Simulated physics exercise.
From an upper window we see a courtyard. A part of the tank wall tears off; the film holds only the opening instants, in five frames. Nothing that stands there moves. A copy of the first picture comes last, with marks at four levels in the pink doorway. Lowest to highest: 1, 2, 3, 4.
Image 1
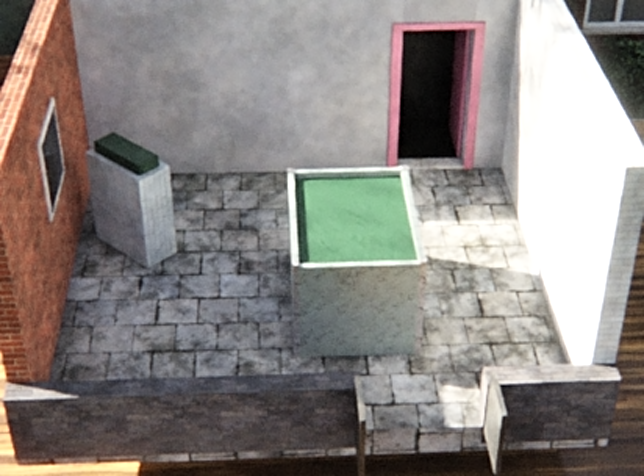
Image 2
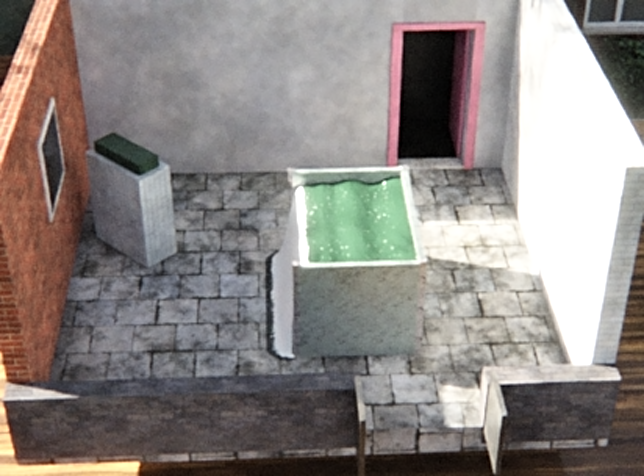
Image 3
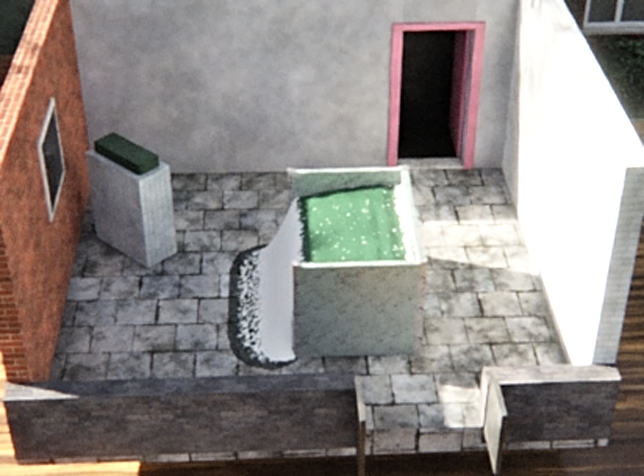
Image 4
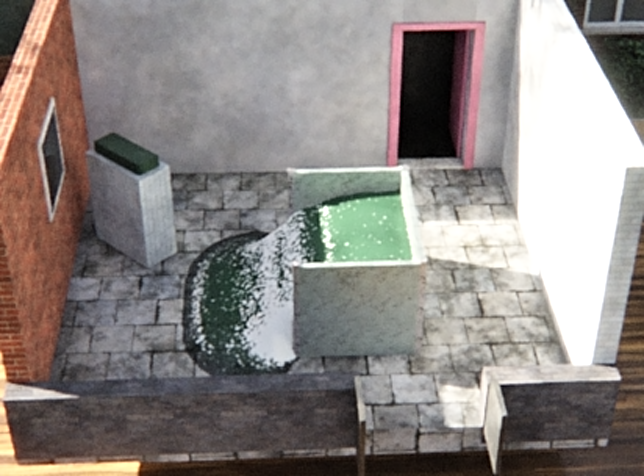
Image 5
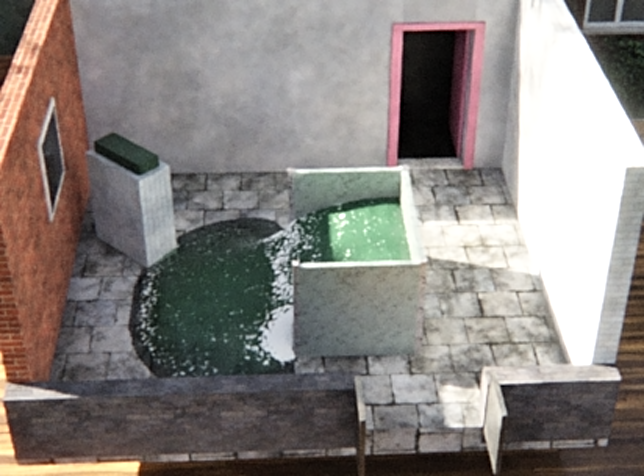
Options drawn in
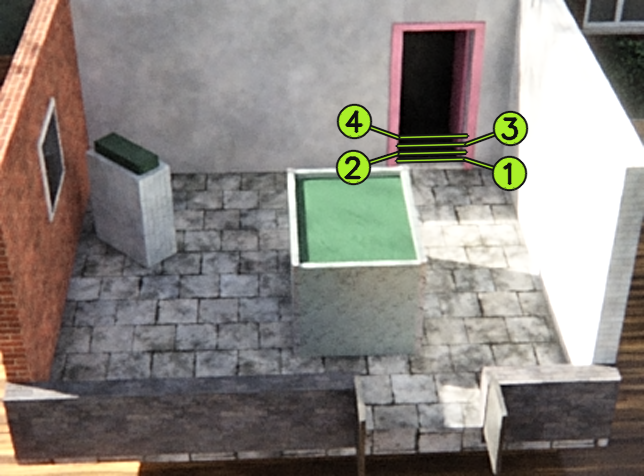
In a walled courtyard, green water pours from a tank's left side and spreads across the paving.
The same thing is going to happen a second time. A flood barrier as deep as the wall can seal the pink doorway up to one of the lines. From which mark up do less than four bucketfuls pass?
1 is the one.
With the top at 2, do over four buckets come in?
No, that is safe.
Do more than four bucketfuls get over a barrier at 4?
No.
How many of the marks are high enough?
All of the four.
On the marked copy, 1 at (431, 160); 2 at (431, 152); 3 at (432, 145); 4 at (432, 136); from the bottom up 1, 2, 3, 4.
With 1, a splash gets over, under a bucket.
With 2, nothing gets over.
With 3, nothing gets over.
With 4, nothing gets over.
